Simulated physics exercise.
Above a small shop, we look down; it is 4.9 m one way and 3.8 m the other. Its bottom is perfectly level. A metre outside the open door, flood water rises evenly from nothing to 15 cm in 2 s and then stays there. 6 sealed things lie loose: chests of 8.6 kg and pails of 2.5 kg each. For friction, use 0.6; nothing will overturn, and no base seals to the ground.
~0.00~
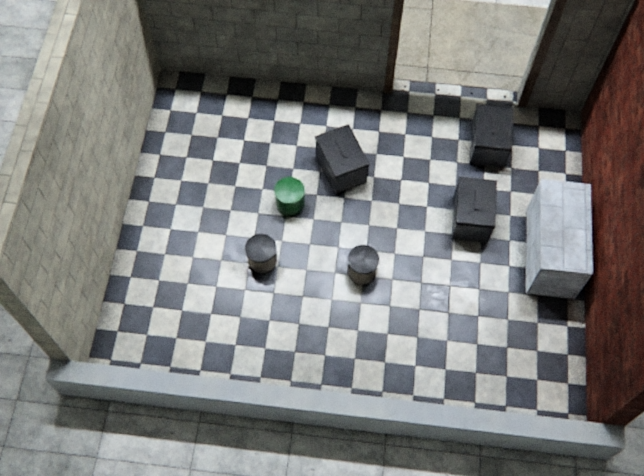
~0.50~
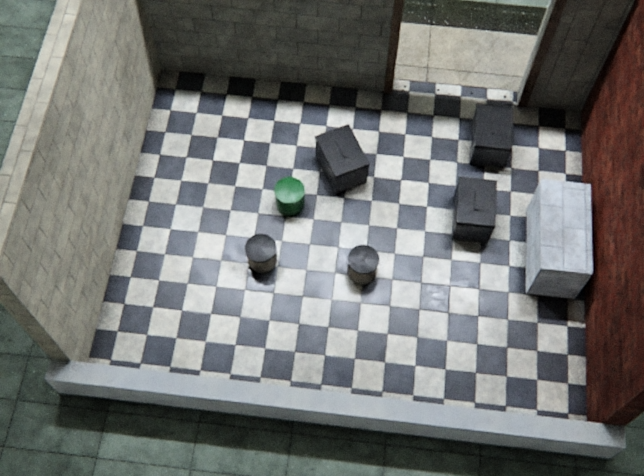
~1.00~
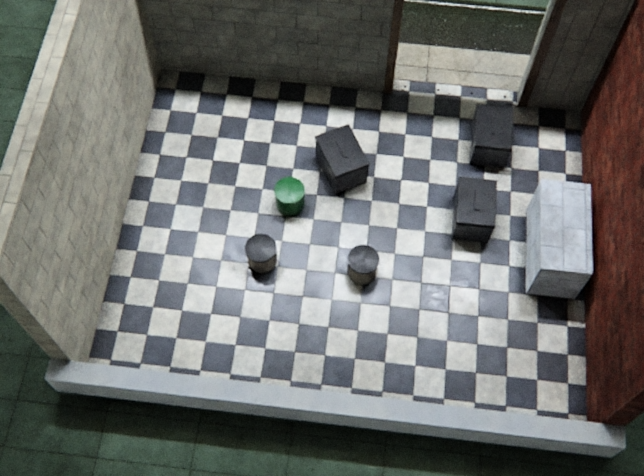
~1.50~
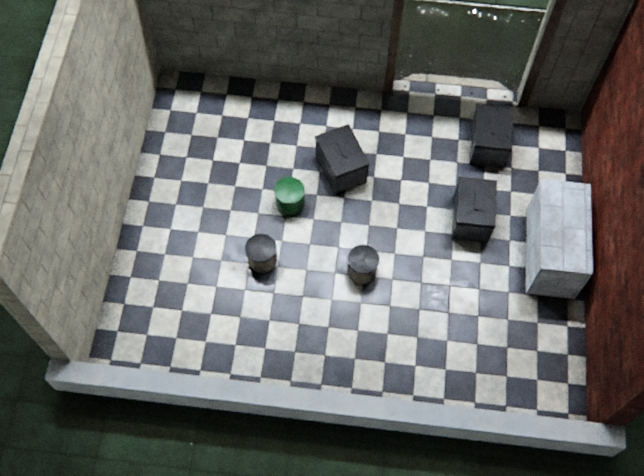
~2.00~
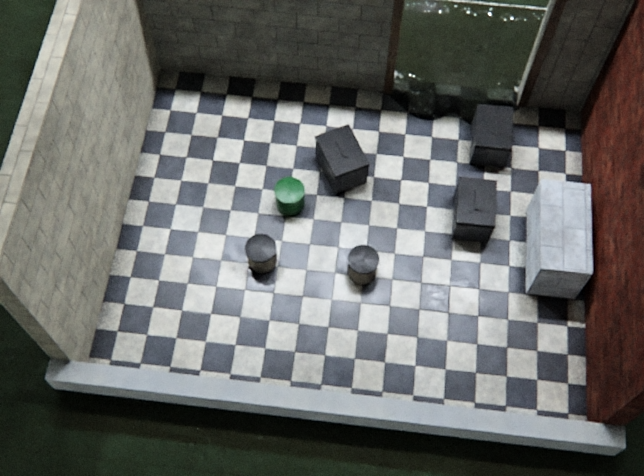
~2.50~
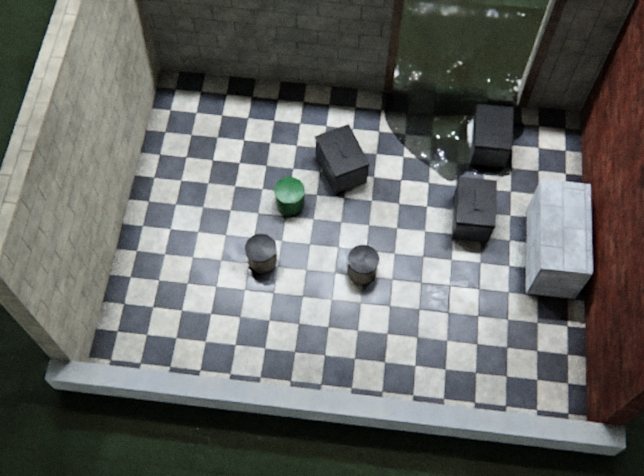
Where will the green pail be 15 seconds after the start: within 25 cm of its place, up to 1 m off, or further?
It shifts a modest distance.
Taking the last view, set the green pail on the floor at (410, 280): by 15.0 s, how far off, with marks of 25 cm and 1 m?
Result: It drifts a great deal.
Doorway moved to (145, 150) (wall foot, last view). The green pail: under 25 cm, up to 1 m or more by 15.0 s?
Then the green pail would have gone a long way.
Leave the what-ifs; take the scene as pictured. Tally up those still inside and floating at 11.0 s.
Then: 2.
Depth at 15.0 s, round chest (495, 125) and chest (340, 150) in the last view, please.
Depth approx. 10 cm / 4 cm.
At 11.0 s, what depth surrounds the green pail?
Depth approx. 1 cm.
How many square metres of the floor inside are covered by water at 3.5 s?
Flooded: Near 4.5 m2.
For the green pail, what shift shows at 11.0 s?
About 0 cm.
After 3.5 s the green pail is near (289, 190), 0.0 m from its start, aground; 0 afloat.
After 6.8 s the green pail is near (289, 190), 0.0 m from its start, aground; 3 afloat.
After 11.0 s the green pail is near (289, 190), 0.0 m from its start, aground; 2 afloat.
After 15.0 s the green pail is near (268, 223), 0.5 m from its start, afloat; 6 afloat.
